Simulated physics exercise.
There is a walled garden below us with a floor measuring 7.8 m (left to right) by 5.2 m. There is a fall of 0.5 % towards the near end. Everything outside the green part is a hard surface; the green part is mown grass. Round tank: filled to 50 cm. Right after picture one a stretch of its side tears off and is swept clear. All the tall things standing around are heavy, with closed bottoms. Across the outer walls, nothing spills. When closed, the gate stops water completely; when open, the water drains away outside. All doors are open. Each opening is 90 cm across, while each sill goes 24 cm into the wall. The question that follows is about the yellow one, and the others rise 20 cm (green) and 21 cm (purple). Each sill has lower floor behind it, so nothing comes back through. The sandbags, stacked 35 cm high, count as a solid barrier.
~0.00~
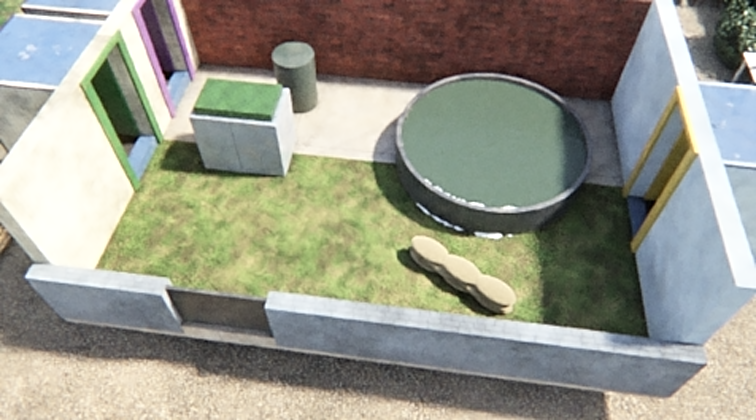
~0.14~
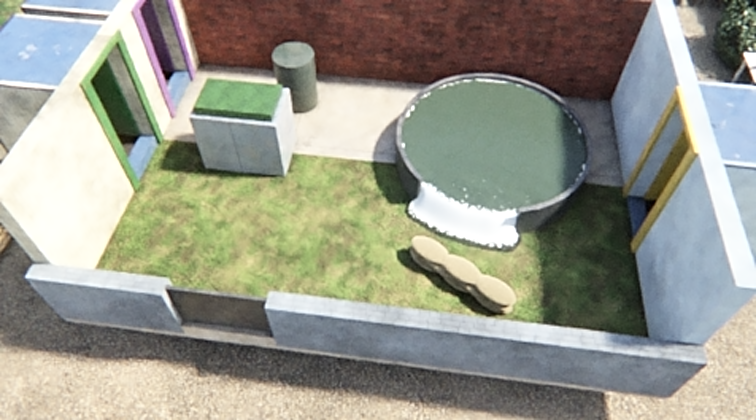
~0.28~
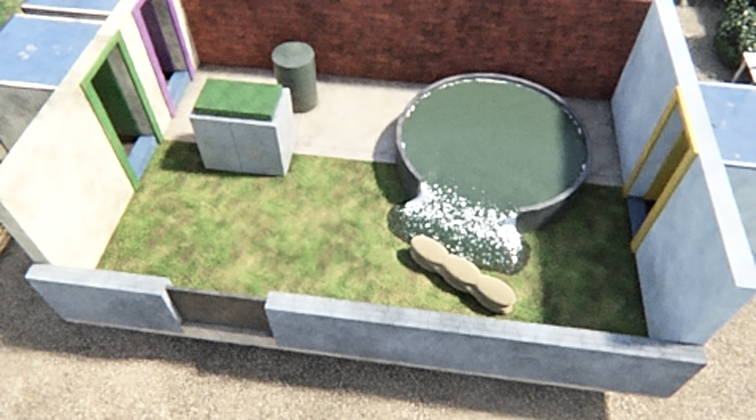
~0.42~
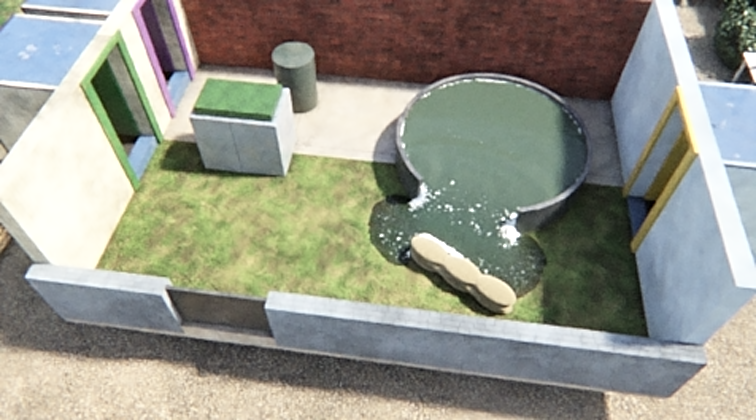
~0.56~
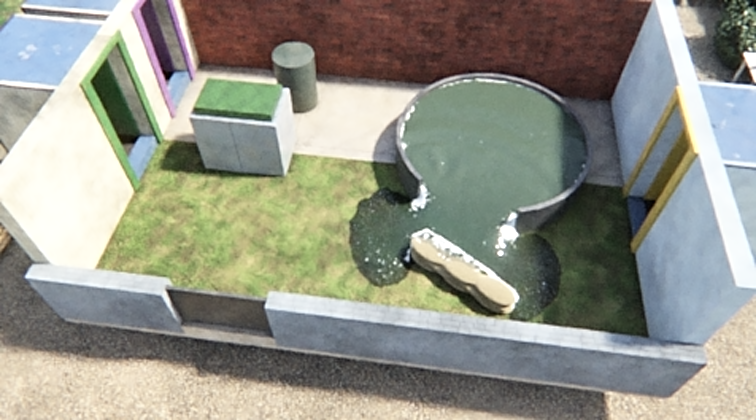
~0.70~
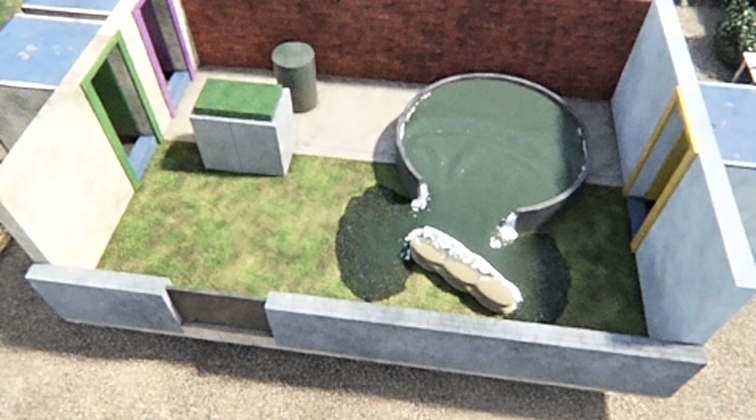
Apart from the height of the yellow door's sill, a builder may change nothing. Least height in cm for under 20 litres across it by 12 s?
Roughly 11 cm.
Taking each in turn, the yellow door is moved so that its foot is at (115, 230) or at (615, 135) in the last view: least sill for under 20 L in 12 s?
First place around 8.0 cm, second around 10.0 cm.
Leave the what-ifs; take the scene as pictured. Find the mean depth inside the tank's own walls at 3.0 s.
I'd put it at some 28 centimetres on average.
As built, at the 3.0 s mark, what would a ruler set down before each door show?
Green door: 0 cm; yellow door: 8 cm; purple door: 0 cm.
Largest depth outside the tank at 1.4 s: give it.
Close to 44 centimetres.
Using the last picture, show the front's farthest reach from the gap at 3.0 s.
At about (168, 308).
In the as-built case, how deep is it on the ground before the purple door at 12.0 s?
It comes to about 6.0 centimetres deep.
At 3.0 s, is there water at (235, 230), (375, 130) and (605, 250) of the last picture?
Soaked; untouched; soaked.
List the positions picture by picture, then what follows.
The first frame shows the round tank at (493, 139) is whole and still, 50 cm deep; the yellow door at (655, 177) is dry.
In the second frame, water pours out at (462, 219) and has run 0.3 m, to (510, 246); about 7 cm deep outside, 50 cm at the back.
In the third frame, the front is at (510, 270), 0.7 m from the gap at (462, 220); 1.1 m2 of floor is wet, 50 cm left at the back.
In the fourth frame, the gap is at (462, 221), the front 1.1 m out at (390, 256); the back of the round tank holds 50 cm.
In the fifth frame, the front is at (371, 275), 1.5 m from the gap at (462, 221); 2.9 m2 of floor is wet, 50 cm left at the back.
In the sixth frame, water pours out at (462, 221) and has run 1.8 m, to (363, 293); about 4 cm deep outside, 50 cm at the back; 1.6 m in a straight line remain to the yellow door at (655, 177).
After 1.4 s water covers 20 % of the floor, deepest (44 cm) near (436, 251); it has not reached the yellow door.
After 3.0 s water covers 50 % of the floor, deepest (32 cm) near (436, 251); 8 cm at the yellow door, 0 litres in over its 7 cm sill.
After 12.0 s water covers 95 % of the floor, deepest (13 cm) near (550, 114); 12 cm at the yellow door, 92 litres in over its 7 cm sill.
At the yellow door as built, the water arrived by 2.6 s and peaked near 13 cm at 6.2 s.
Run again over the same 12 s with other heights there, 41 litres in over 9.5 cm, 5 litres over 13 cm. The limit of 20 litres is kept from about 11 cm up.
